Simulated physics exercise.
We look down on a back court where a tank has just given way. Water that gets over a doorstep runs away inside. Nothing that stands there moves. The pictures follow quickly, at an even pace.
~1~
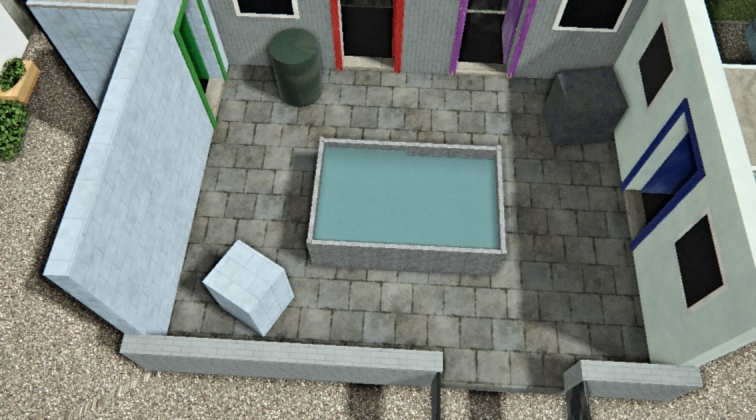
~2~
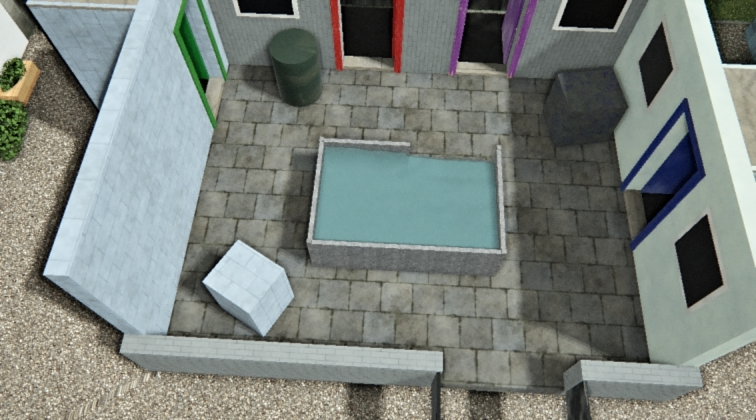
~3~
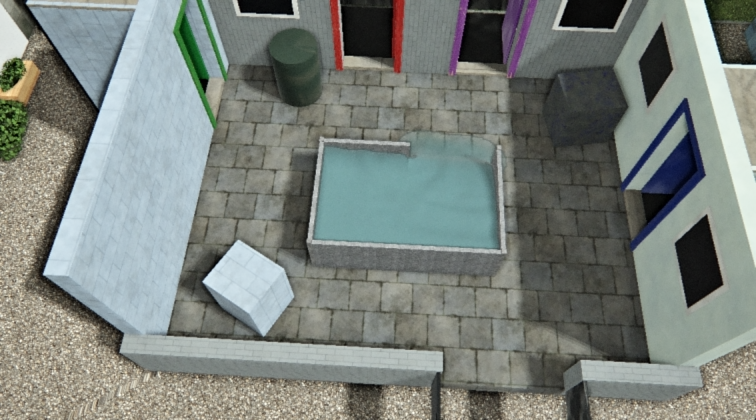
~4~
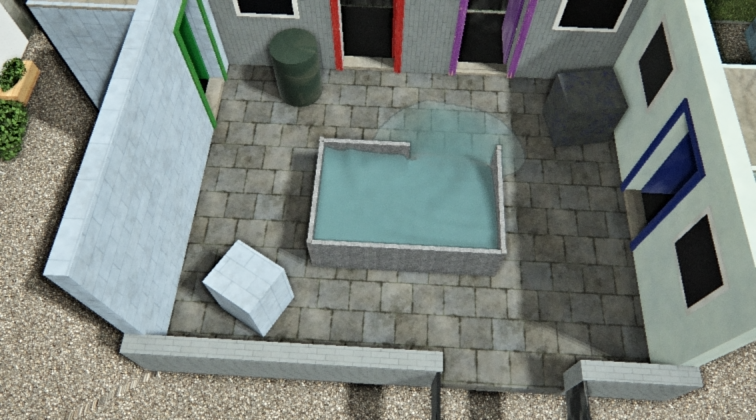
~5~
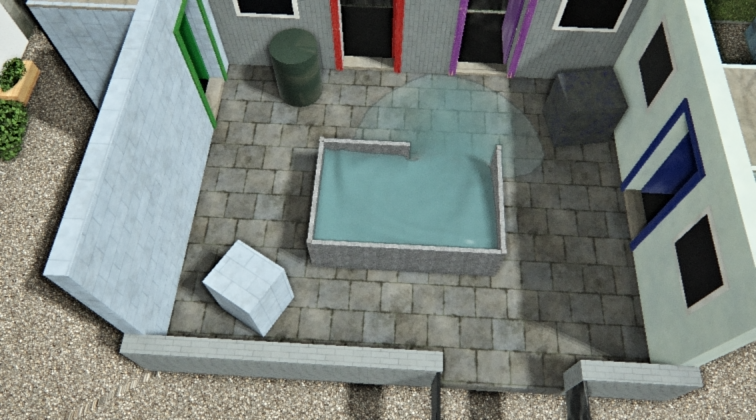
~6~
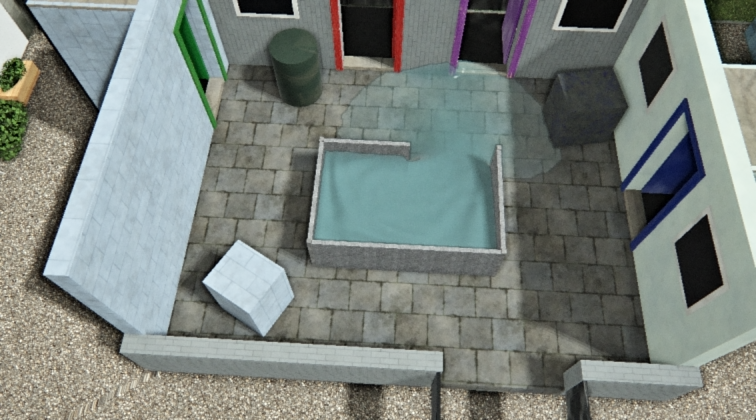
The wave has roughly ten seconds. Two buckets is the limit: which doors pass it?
The blue door admits no more than that; the red door lets in a lot; the green door admits no more than that; the purple door lets in a lot.
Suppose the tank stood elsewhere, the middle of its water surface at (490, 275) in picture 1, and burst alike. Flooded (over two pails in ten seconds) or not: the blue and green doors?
In short: Blue lets more in, green stays under.
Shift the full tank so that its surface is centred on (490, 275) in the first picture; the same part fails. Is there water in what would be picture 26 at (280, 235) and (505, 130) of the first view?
As listed: Not flooded, flooded.
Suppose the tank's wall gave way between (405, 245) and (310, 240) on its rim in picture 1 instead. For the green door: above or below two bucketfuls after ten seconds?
My reading: The green door floods.
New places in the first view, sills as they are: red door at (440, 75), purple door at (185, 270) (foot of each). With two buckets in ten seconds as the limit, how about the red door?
In short: The red door goes over.
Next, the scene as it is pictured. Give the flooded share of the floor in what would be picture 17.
Near 30 in a hundred.
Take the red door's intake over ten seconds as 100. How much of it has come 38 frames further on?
Some 90 per cent.
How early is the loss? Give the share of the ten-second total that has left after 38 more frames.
Near 80 in a hundred.
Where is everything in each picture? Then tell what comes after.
In the first frame, the open tank at (408, 196) is whole and still.
In the second frame, water pours out on the open tank's far side and has run to a hidden place.
In the third frame, the front is at (406, 139), out from the gap on the open tank's far side.
In the fourth frame, water pours out on the open tank's far side and has run to (425, 105).
In the fifth frame, water pours out on the open tank's far side and has run to (432, 78).
In the sixth frame, the front is at (474, 64), out from the gap on the open tank's far side.
A moment on, water covers 25 % of the floor; the blue door not reached, the red door under two buckets in, the green door not reached, the purple door far over two buckets in.
Next, water covers 30 % of the floor; the blue door not reached, the red door over two buckets in, the green door not reached, the purple door far over two buckets in.
Then, water covers 55 % of the floor; the blue door wet at the sill, nothing in, the red door over two buckets in, the green door wet at the sill, nothing in, the purple door far over two buckets in.
Later, water covers 85 % of the floor; the blue door wet at the sill, nothing in, the red door far over two buckets in, the green door wet at the sill, nothing in, the purple door far over two buckets in.
In the end, water covers 95 % of the floor; the blue door wet at the sill, nothing in, the red door far over two buckets in, the green door wet at the sill, nothing in, the purple door far over two buckets in.
